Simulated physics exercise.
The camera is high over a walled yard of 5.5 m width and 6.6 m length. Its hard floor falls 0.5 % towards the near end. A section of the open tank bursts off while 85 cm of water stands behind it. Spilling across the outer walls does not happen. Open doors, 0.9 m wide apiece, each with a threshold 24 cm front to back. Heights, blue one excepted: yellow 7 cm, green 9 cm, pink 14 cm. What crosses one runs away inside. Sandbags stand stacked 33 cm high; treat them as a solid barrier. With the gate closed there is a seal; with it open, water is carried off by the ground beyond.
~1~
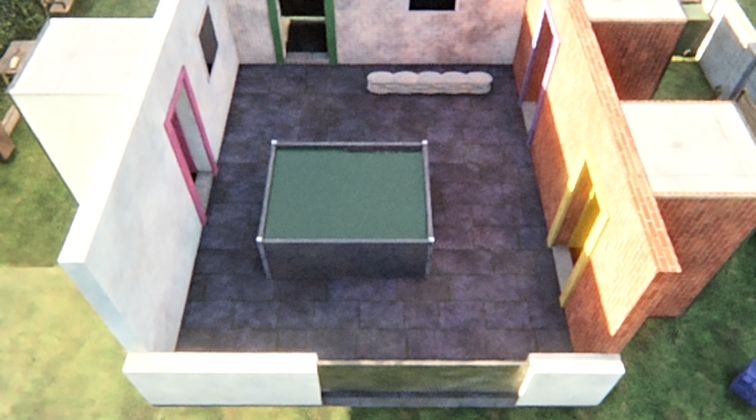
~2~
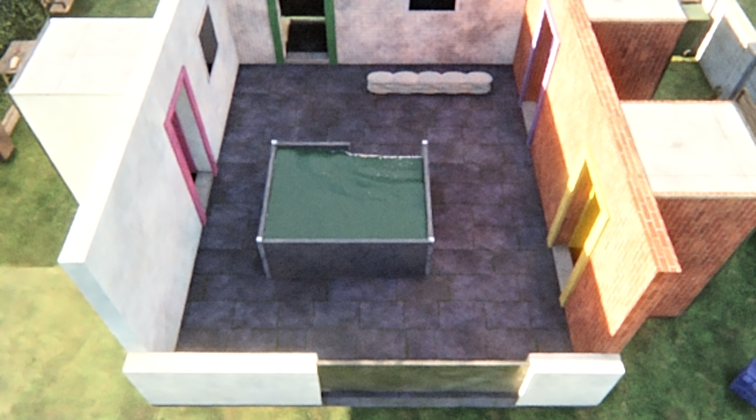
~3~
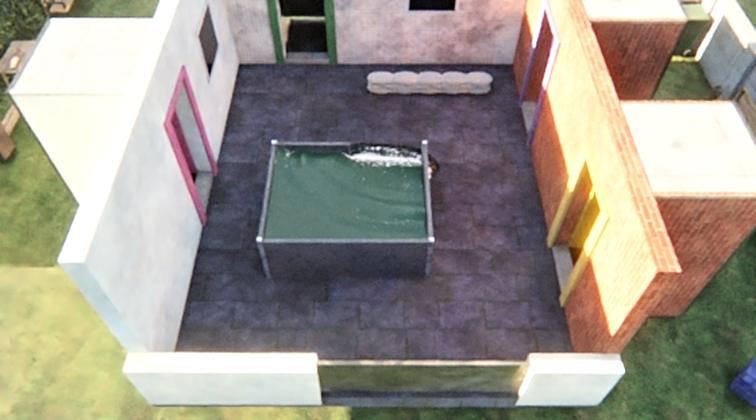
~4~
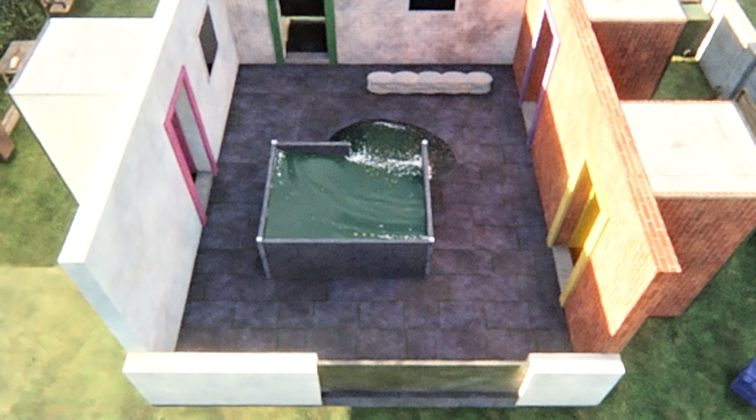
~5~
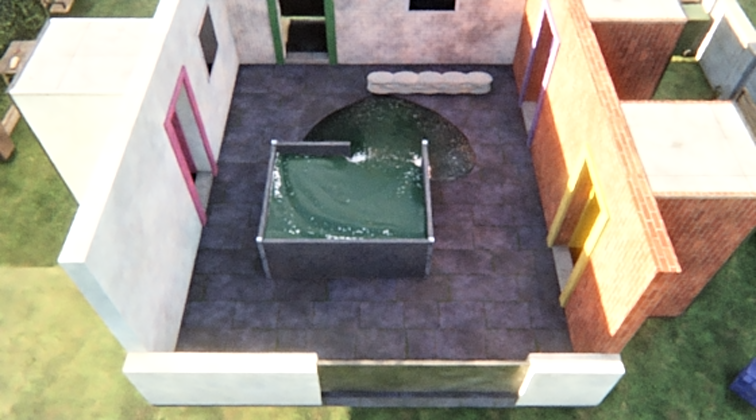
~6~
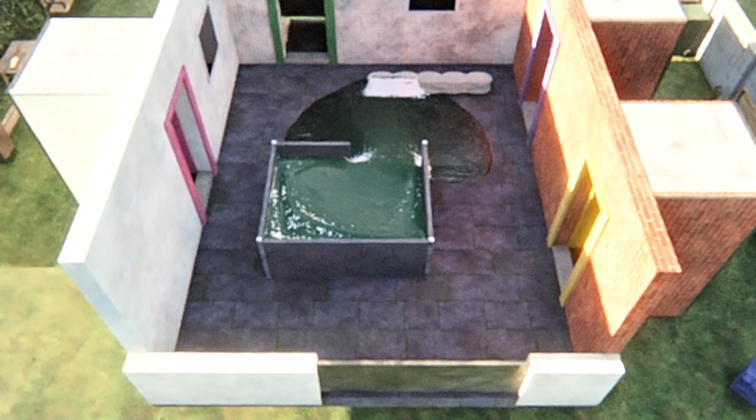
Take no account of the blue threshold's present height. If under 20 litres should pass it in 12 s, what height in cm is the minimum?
The minimum is around 33 cm.
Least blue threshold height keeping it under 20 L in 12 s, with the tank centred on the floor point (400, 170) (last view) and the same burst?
Minimum: Approx. 35 cm.
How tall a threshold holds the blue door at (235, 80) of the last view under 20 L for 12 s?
Roughly 29 cm, give or take.
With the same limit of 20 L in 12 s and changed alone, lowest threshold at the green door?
Green door - some 24 centimetres.
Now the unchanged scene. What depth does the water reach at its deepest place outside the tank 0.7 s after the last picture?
About 46 cm at most.
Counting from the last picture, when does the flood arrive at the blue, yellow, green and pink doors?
Front arrival: Blue 0.5 seconds, yellow 2.6 seconds, green 0.4 seconds, pink 2.8 seconds.
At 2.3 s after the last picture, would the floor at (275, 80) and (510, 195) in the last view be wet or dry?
Taking them in turn, they come out submerged and submerged.
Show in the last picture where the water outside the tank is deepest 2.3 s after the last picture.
Near (239, 67).
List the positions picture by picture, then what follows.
The open tank at (348, 192) is whole and still, 85 cm deep; the blue door at (537, 81) is dry, in the first frame.
The front is at a hidden place, 0.3 m from the gap on the far side; 0.4 m2 of floor is wet, 85 cm left at the back, in the second frame.
The front is at a hidden place, 0.8 m from the gap on the far side; 1.1 m2 of floor is wet, 85 cm left at the back, in the third frame.
Water pours out on the far side and has run 1.5 m, to (374, 122); about 10 cm deep outside, 83 cm at the back, in the fourth frame.
The front is at (380, 97), 2.1 m from the gap on the far side; 4.6 m2 of floor is wet, 74 cm left at the back, in the fifth frame.
Water pours out on the far side and has run 2.6 m, to (365, 83); about 6 cm deep outside, 72 cm at the back; 0.9 m in a straight line remain to the blue door at (537, 81), in the sixth frame.
Then, 0.7 s after the last picture water covers 35 % of the floor, deepest (46 cm) near (393, 97); 6 cm at the blue door, 0 litres in over its 16 cm threshold.
Then, 2.3 s after the last picture water covers 45 % of the floor, deepest (40 cm) near (239, 67); 29 cm at the blue door, 103 litres in over its 16 cm threshold.
Then, 11.3 s after the last picture water covers 95 % of the floor, deepest (17 cm) near (453, 380); 8 cm at the blue door, 187 litres in over its 16 cm threshold.
At the blue door as built, the water peaked near 29 cm, 1.9 s after the last picture.
With a threshold of 30 cm, 29 litres would have come in within the 12 s; with 41 cm, 3 litres. So under 20 litres takes about 33 cm.
